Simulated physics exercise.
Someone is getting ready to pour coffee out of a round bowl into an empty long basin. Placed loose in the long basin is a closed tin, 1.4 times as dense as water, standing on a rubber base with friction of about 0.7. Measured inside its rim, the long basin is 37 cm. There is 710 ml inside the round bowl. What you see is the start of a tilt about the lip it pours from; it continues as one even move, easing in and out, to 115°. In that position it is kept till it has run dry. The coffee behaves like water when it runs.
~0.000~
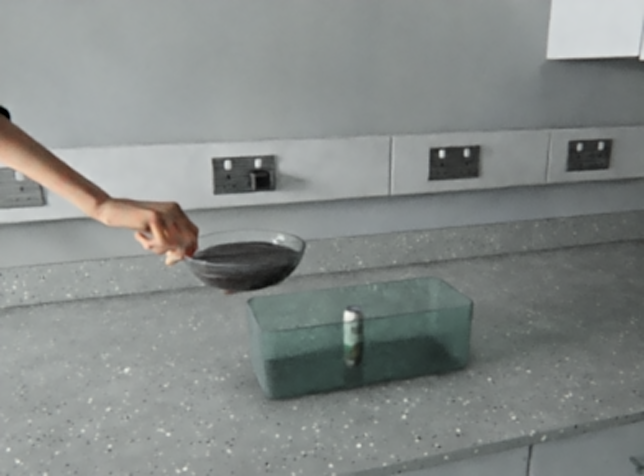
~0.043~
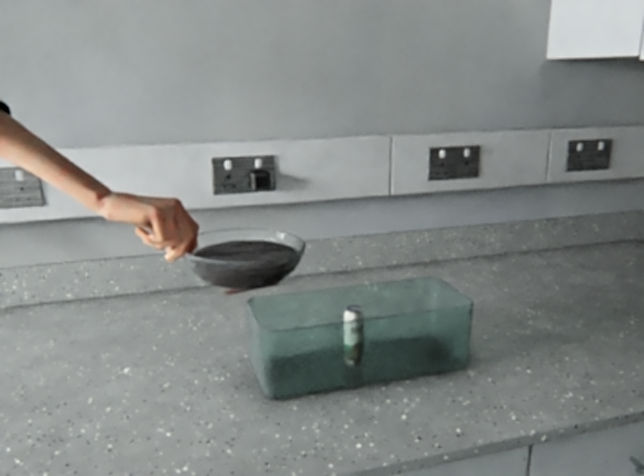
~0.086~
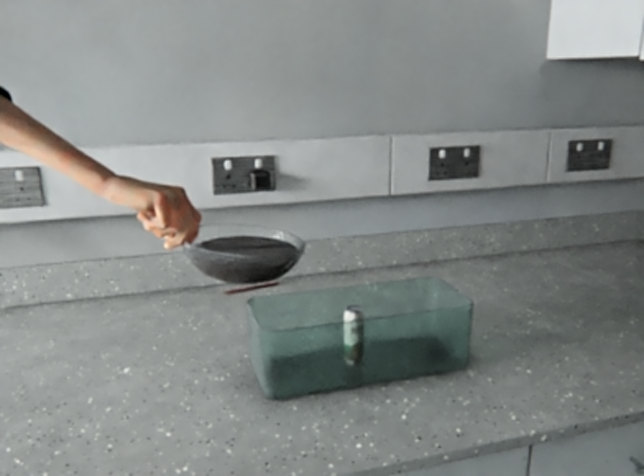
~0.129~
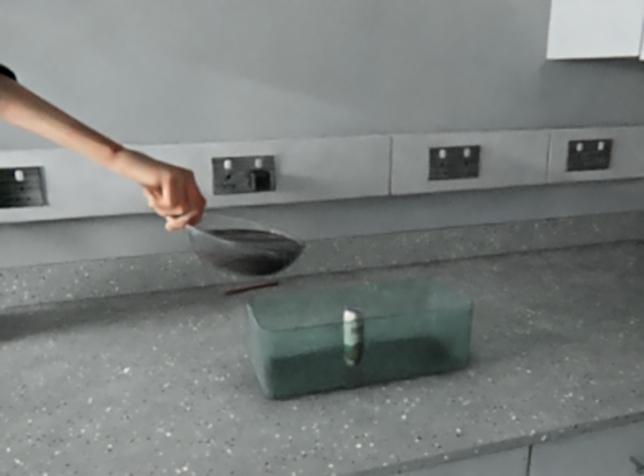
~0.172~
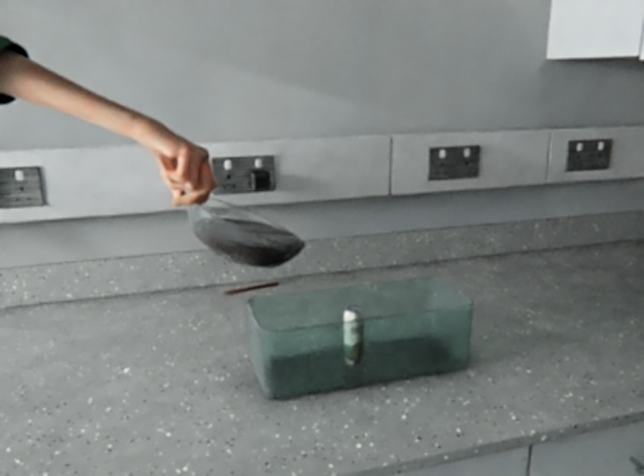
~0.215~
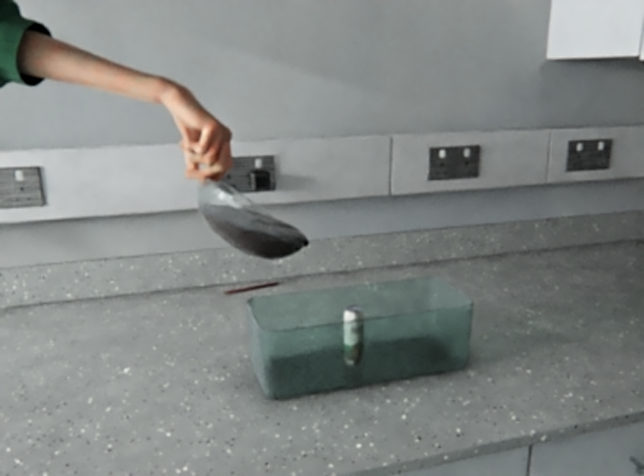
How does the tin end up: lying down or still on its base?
It stays erect.
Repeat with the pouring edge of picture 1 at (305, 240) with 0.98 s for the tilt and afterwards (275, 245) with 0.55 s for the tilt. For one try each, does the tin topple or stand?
The tin stays vertical the first time and overturns the second time.
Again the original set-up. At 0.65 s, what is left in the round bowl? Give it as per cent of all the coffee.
0 in a hundred, give or take.
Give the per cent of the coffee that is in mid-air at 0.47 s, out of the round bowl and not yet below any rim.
Close to 78 in a hundred.
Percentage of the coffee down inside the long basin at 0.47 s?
Around 20 percent.
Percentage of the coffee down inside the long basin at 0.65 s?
Near 96 in a hundred.
By 0.47 s the tilt is 108° and 3 per cent is still to pour; the tin stands where it began.
By 0.65 s the tilt is 115° and 0 per cent is still to pour; the tin stands where it began.
By 0.84 s the tilt is 115° and 0 per cent is still to pour; the tin stands where it began.
By 1.05 s the tilt is 115° and 0 per cent is still to pour; the tin stands where it began.
At rest the tin stands where it began.
